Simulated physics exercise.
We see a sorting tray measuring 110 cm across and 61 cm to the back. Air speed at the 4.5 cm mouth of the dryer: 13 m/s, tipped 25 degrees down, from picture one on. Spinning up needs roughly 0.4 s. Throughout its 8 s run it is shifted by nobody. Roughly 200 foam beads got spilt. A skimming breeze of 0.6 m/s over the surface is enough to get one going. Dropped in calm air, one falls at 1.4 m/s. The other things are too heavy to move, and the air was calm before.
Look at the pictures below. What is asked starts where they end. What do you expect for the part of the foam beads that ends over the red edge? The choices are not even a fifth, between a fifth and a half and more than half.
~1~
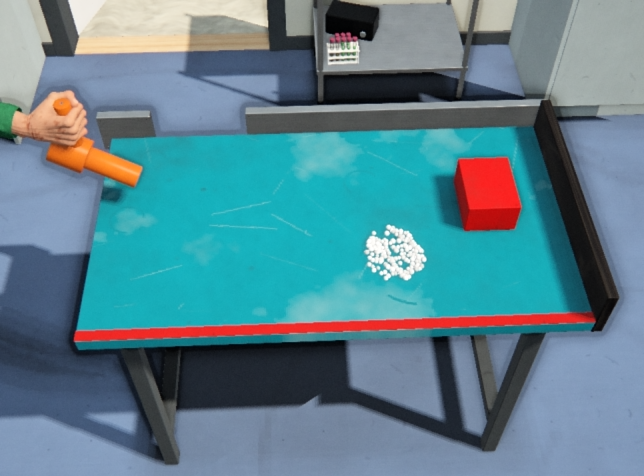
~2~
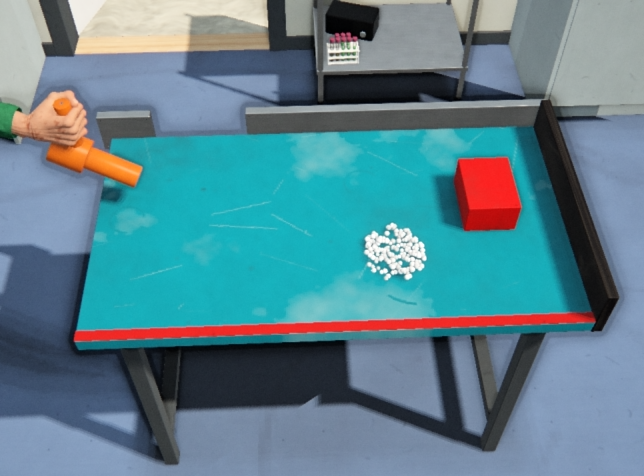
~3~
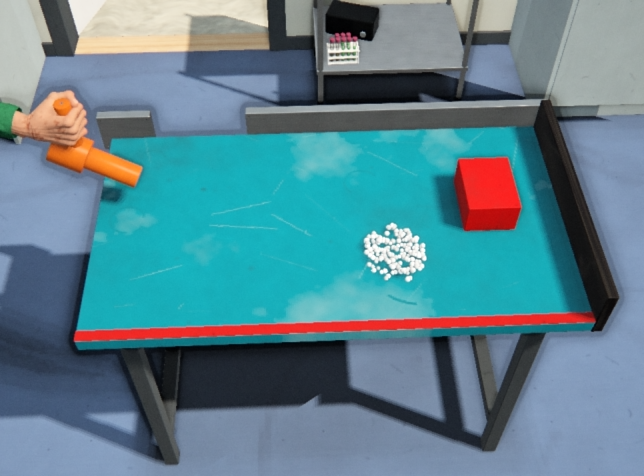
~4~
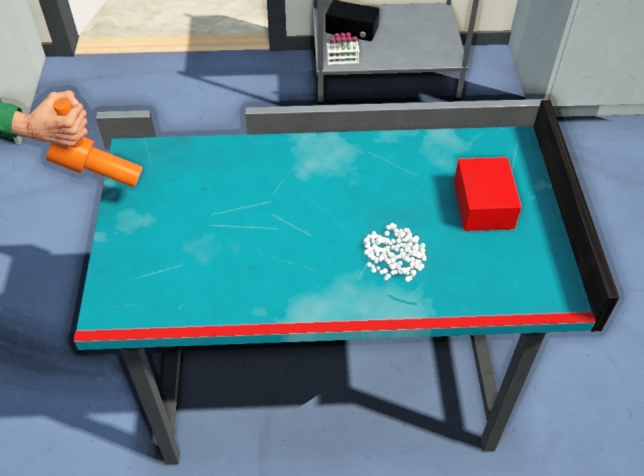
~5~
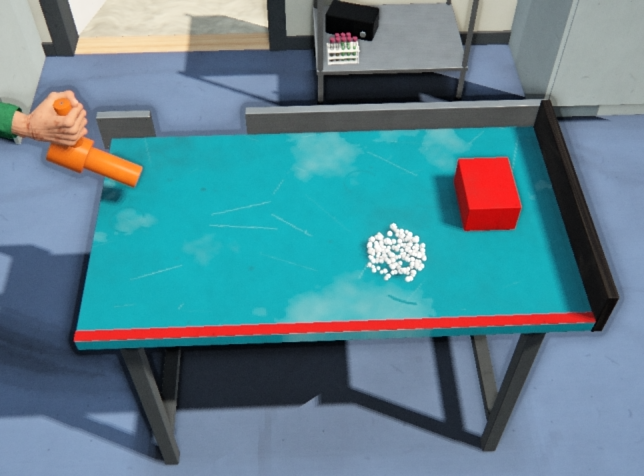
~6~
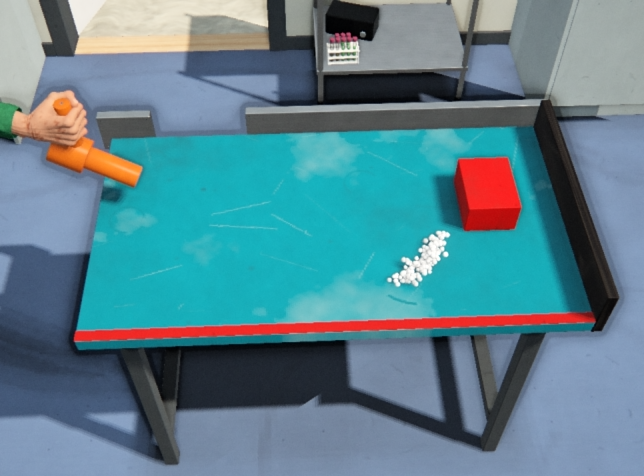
Over the red edge by that time: A majority.
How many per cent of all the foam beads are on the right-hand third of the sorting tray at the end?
Roughly 4 in a hundred.
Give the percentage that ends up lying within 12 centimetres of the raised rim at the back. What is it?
Estimate: Around 0 percent.
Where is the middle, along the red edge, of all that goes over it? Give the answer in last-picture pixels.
I'd put my finger close to (516, 325).
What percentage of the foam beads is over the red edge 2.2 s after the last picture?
It comes to around 100 %.
Then, 1.2 s after the last picture the count stands so, 96 % are over the red edge.
Then, 2.2 s after the last picture the count stands so, 96 % are over the red edge.
Then, 4.0 s after the last picture the count stands so, 96 % are over the red edge.
Then, 7.6 s after the last picture, at the end, 96 % are over the red edge.
